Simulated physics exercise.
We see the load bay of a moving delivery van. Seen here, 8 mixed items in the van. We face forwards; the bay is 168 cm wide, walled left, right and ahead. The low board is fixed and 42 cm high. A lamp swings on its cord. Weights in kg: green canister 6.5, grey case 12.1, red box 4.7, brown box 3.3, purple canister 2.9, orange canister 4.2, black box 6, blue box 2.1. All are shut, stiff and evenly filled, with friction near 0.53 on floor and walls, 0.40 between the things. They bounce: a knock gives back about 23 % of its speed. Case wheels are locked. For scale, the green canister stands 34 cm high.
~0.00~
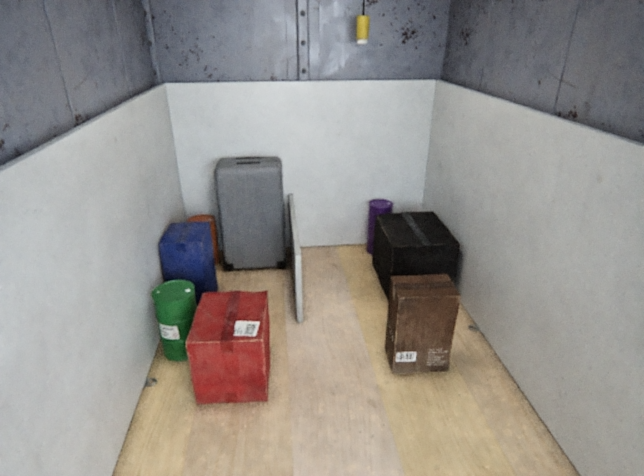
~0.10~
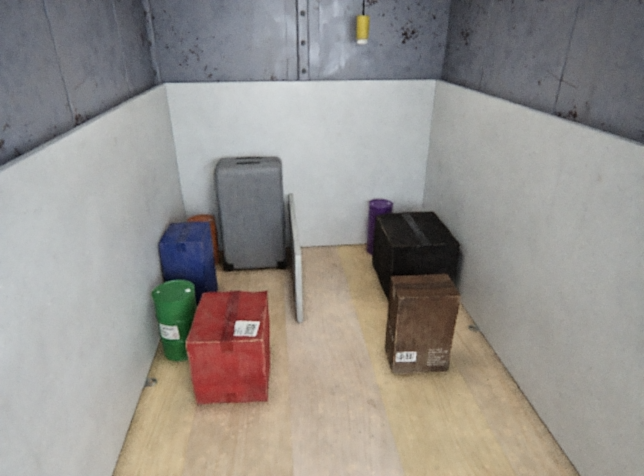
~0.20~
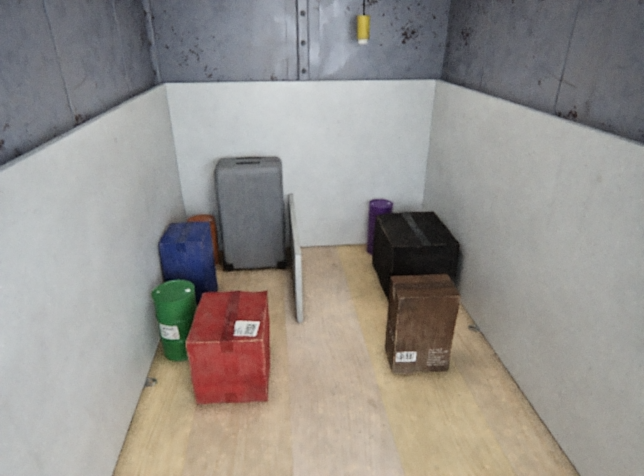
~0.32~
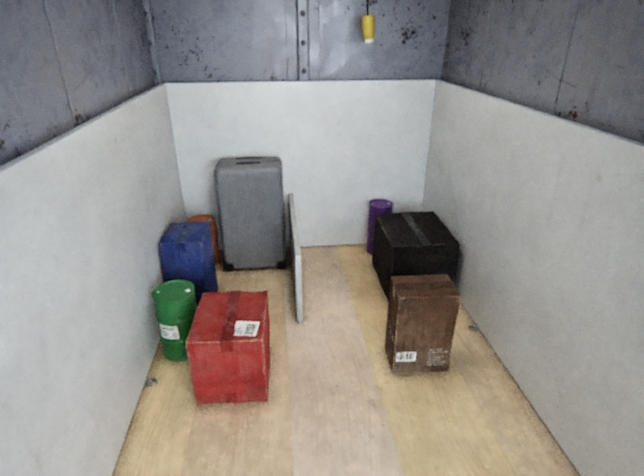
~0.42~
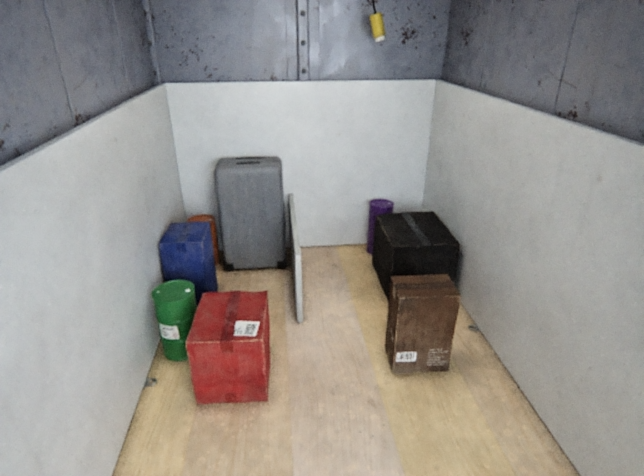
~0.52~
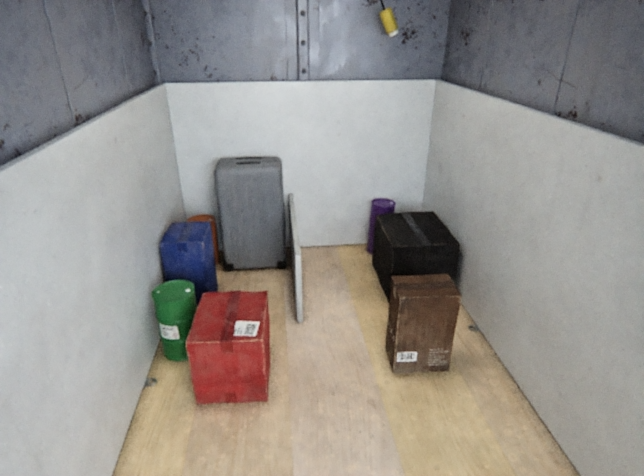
A yellow lamp hanging still at the back of the van bay swung out to the right on its cord, while the boxes, canisters, grey case and leaning panel below stayed where they were.
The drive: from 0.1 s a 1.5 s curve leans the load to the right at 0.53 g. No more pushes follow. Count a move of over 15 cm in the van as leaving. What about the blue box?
The blue box ends elsewhere.
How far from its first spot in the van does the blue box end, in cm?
About 38 cm.
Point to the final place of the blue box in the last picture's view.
At about (255, 284).
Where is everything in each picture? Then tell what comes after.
The first frame shows smooth; blue box (191, 268); green canister (179, 320).
The second frame shows smooth; red box (234, 345); brown box (420, 324).
The third frame shows load feels 0.21 g right.
The fourth frame shows load feels 0.47 g right; black box (412, 255); green canister (179, 320).
The fifth frame shows load feels 0.53 g right; grey case (253, 214); red box (234, 345).
The sixth frame shows load feels 0.53 g right; blue box (191, 267); brown box (420, 324).
Around 0.82 s, load feels 0.53 g right; blue box at 9° to upright near (197, 265); purple canister at 35° to upright.
Around 1.02 s, load feels 0.53 g right; blue box at 32° to upright near (215, 263); purple canister at 48° to upright; brown box shifted 2 cm.
Around 1.22 s, load feels 0.53 g right; blue box on its side near (254, 280); purple canister at 48° to upright; brown box shifted 5 cm.
Finally (2.1 s), on their side or leaning hard in the van, purple canister and blue box; the other 6 still in place (within 15 cm). In the last view, blue box near (255, 284).
